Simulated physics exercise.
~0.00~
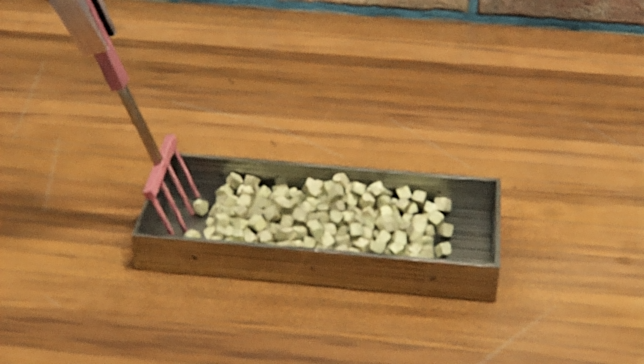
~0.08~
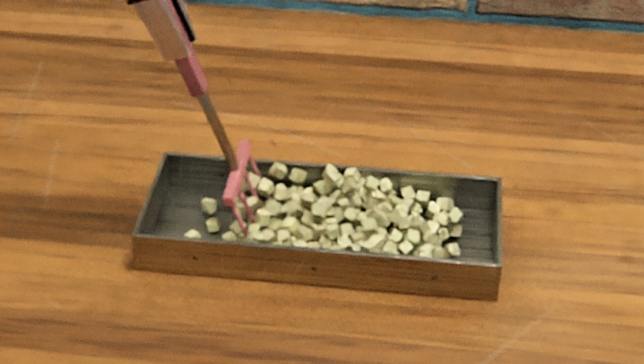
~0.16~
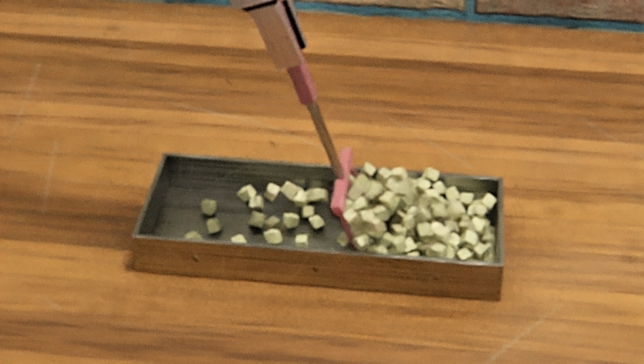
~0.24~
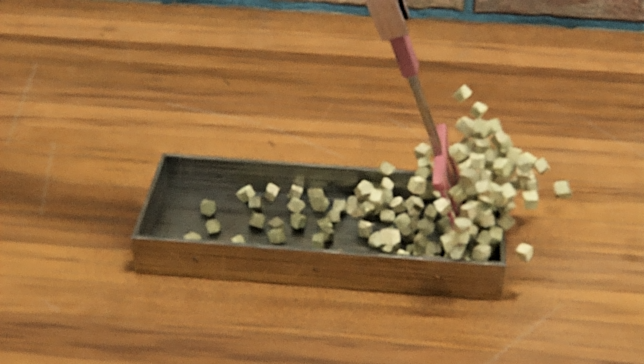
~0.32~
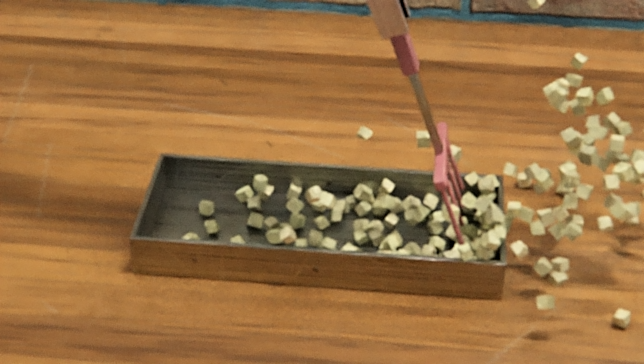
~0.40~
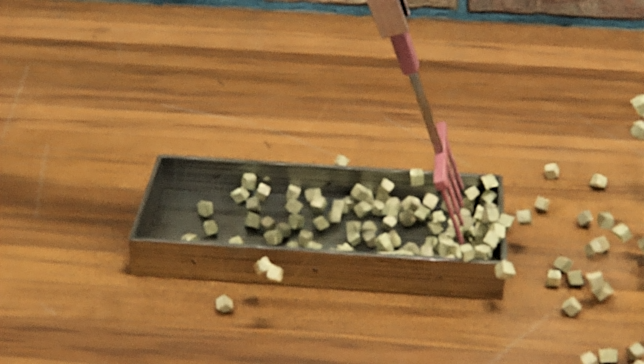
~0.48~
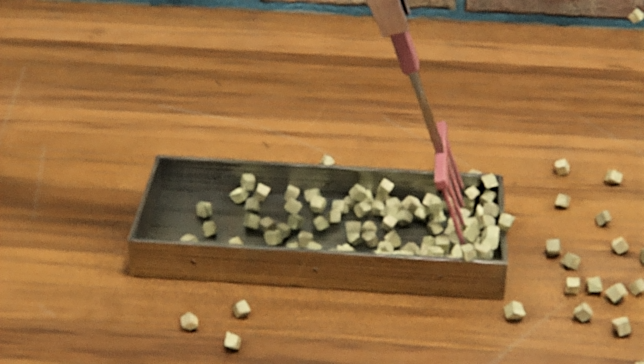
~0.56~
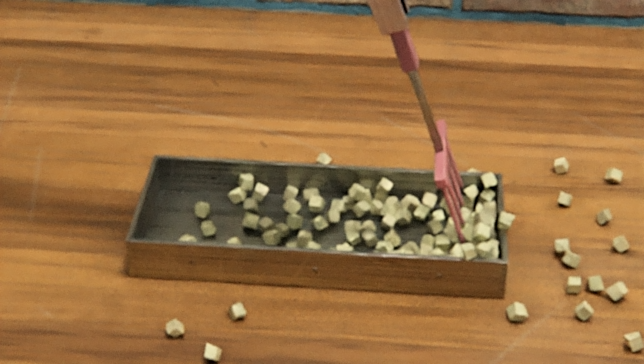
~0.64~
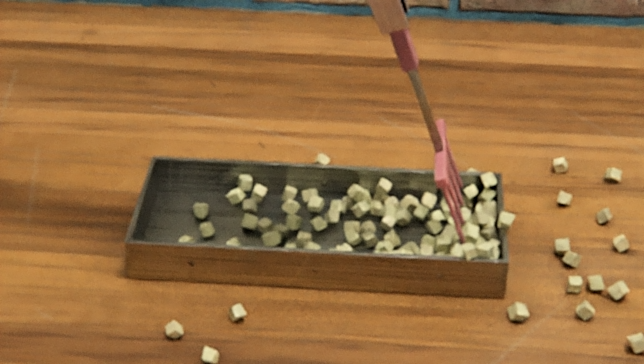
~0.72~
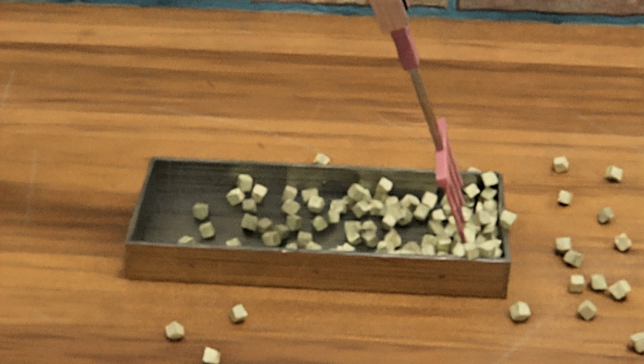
A pink comb-like tool on a thin rod reaches into the left end of a long, shallow tray filled with pale green-white cubes. The tray sits on a striped wooden table top, seen from above at an angle, with a strip of brick wall behind. The comb sweeps right, pushing the cubes into a growing heap and leaving a few stragglers behind. Near the right end it stops abruptly, and many cubes fly over the edge, scattering and bouncing across the table. Finally the comb rests still among the cubes left inside, while others lie mostly to the right, with a few in front.
